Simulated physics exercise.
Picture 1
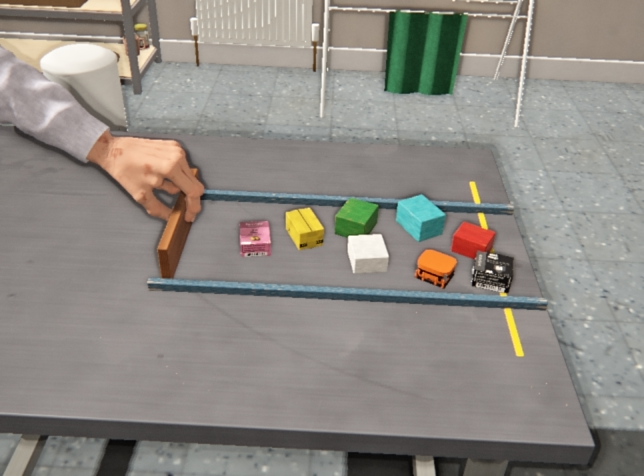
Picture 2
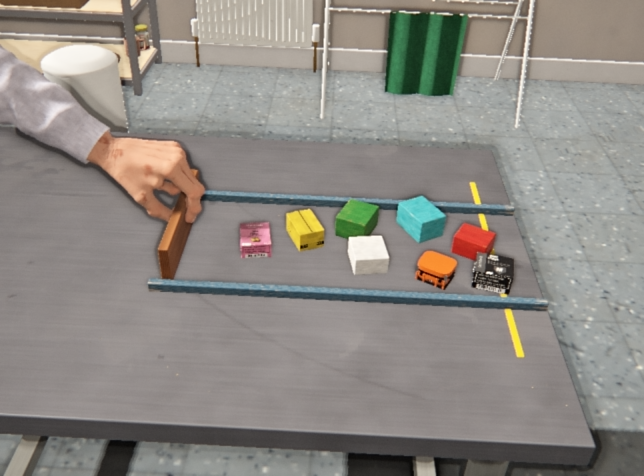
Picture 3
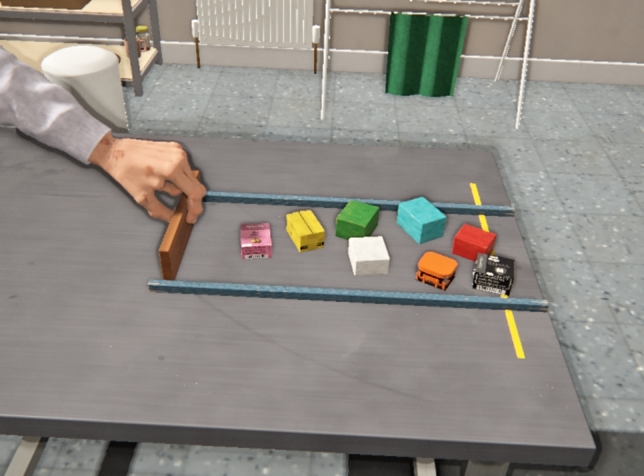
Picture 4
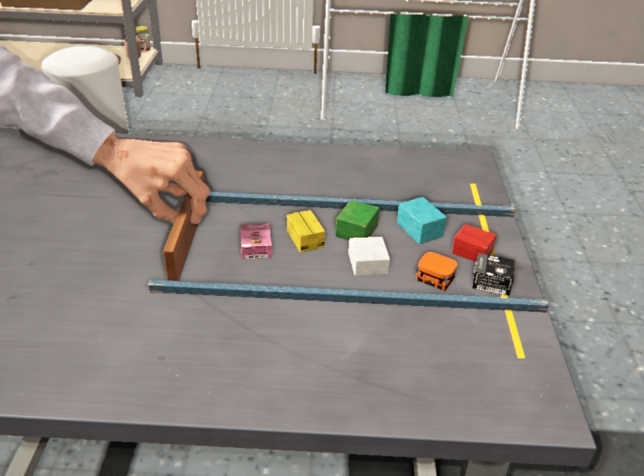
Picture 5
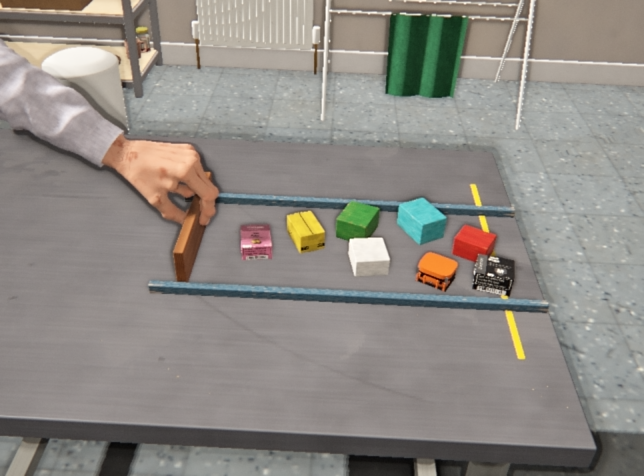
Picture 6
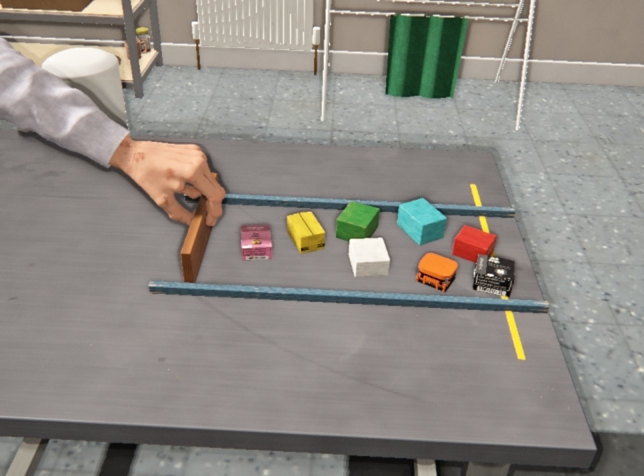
A hand holding a brown board upright between two blue rails stays almost still at first, then slides it a short way right toward a pink box. The pink box and the scattered yellow, green, white, turquoise, orange, red and black items stay in place, with the board still short of them.
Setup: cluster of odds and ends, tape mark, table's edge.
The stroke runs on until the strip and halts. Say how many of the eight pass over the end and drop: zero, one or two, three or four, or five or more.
The count is five or more.
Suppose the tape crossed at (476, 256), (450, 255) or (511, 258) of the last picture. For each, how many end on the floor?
Going through them in order, you'd see 2, 1 and 5.
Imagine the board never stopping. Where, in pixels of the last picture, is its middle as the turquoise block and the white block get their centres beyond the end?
The middle sits near (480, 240) for the first and near (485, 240) for the other.
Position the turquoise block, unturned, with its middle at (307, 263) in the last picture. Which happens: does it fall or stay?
Well, this time it stays in place.
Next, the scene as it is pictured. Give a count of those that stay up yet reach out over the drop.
That adds up to 0.
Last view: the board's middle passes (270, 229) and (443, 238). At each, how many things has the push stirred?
At the first place 2, at the second 8.
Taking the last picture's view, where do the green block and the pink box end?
Green block at about (503, 223), pink box at about (519, 282).
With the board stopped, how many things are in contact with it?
Counting them up gives 3.
Soon after, none off yet; black box at rest near (494, 275); red block at rest near (474, 245); orange case at rest near (437, 272).
Then, none off yet; black box at rest near (494, 275); red block at rest near (474, 245); orange case moved a little near (456, 272).
Further on, one off so far; black box falling near (561, 359); red block moved about its own width near (509, 252); orange case moved well along near (535, 277).
At rest, the number that fall off is five or more; fallen, white block, turquoise block, orange case, red block and black box.
